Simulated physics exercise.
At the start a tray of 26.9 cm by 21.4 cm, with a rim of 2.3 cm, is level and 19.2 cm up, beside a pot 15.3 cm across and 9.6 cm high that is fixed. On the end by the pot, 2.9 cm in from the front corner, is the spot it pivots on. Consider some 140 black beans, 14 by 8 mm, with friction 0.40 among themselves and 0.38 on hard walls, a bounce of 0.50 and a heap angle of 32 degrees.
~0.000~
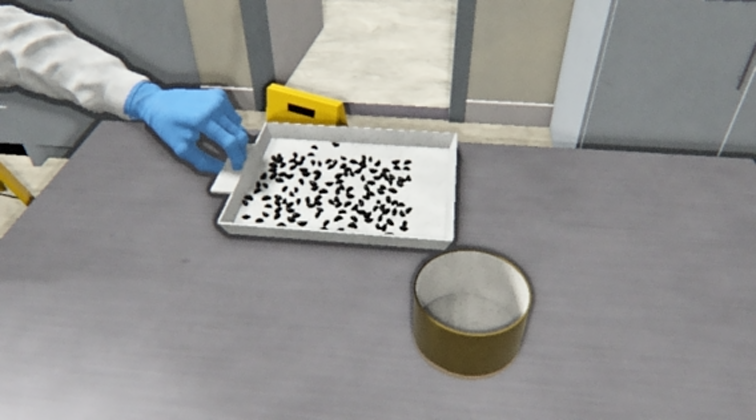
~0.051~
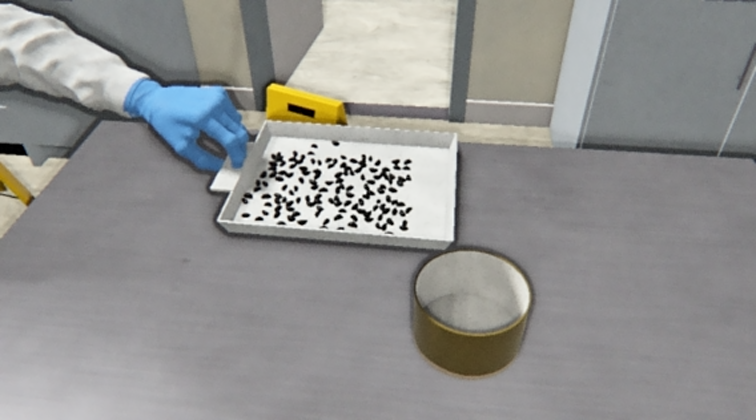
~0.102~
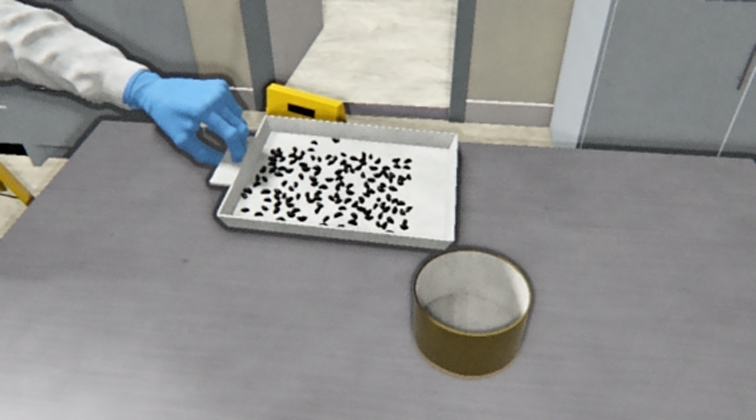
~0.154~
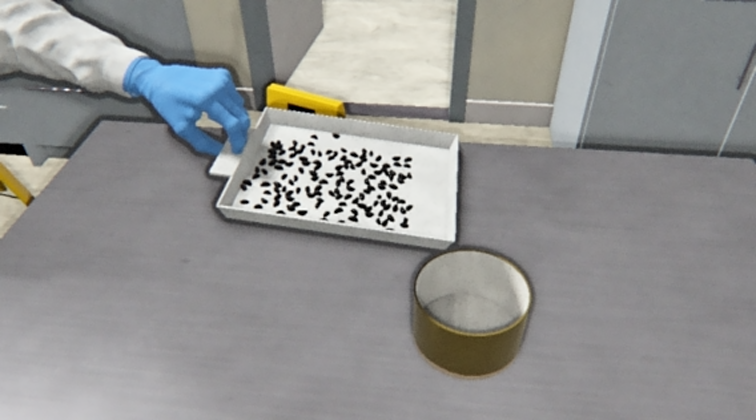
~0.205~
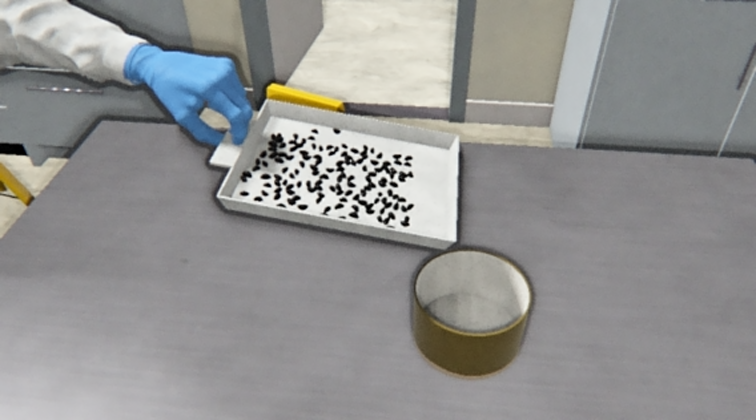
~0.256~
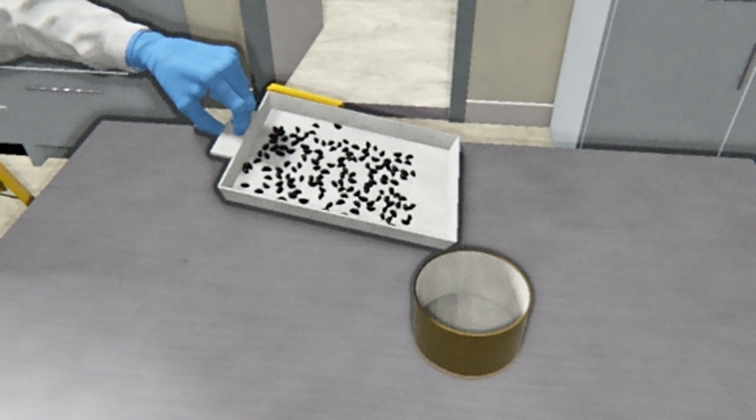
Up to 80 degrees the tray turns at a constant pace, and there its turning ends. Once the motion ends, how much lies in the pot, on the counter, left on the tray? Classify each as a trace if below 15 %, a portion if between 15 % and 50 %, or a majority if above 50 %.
Pot: A portion. Counter: A portion. Tray: A portion.
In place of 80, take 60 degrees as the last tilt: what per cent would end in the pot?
In that case some 5 per cent.
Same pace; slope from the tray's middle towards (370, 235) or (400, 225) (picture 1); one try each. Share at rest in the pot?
I'd put it at roughly 30 per cent for the first tilt and roughly 80 per cent for the second.
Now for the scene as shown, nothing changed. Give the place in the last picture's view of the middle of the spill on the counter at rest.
The spill is centred close to (493, 261).
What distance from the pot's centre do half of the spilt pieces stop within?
18 cm.
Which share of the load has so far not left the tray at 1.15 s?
Close to 85 in a hundred parts of the load.
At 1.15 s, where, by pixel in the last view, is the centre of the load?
Somewhere about (449, 190) in the last view.
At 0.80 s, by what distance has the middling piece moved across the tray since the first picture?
I'd say close to 12 centimetres.
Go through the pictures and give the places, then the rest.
In the first picture, tray tilt 0 degrees, front corners at (226, 219) and (446, 235); middle of the pieces at (338, 192); pot at (472, 289).
In the second picture, tray tilt 1 degrees, front corners at (226, 217) and (446, 235); middle of the pieces at (338, 191).
In the third picture, tray tilt 3 degrees, front corners at (226, 211) and (447, 235); middle of the pieces at (338, 188).
In the fourth picture, tray tilt 6 degrees, front corners at (226, 202) and (448, 235), lowest corner right back; middle of the pieces at (338, 184).
In the fifth picture, tray tilt 9 degrees, front corners at (226, 193) and (449, 235), lowest corner right back; middle of the pieces at (339, 179).
In the sixth picture, tray tilt 12 degrees, front corners at (227, 184) and (450, 235), lowest corner right back; middle of the pieces at (342, 175); pot at (472, 289). Its pace works out near 60 degrees a second.
Then, at 0.80 s, tilt 44 degrees; the tray holds 100 %, the pot 0 %.
After 1.15 s, tilt 65 degrees; the tray holds 85 %, the pot 5 %.
Then, at 1.60 s, tilt 80 degrees; the tray holds 70 %, the pot 10 %.
In the end, at 3.3 s, pot 30 %, counter 40 %, tray 30 %.
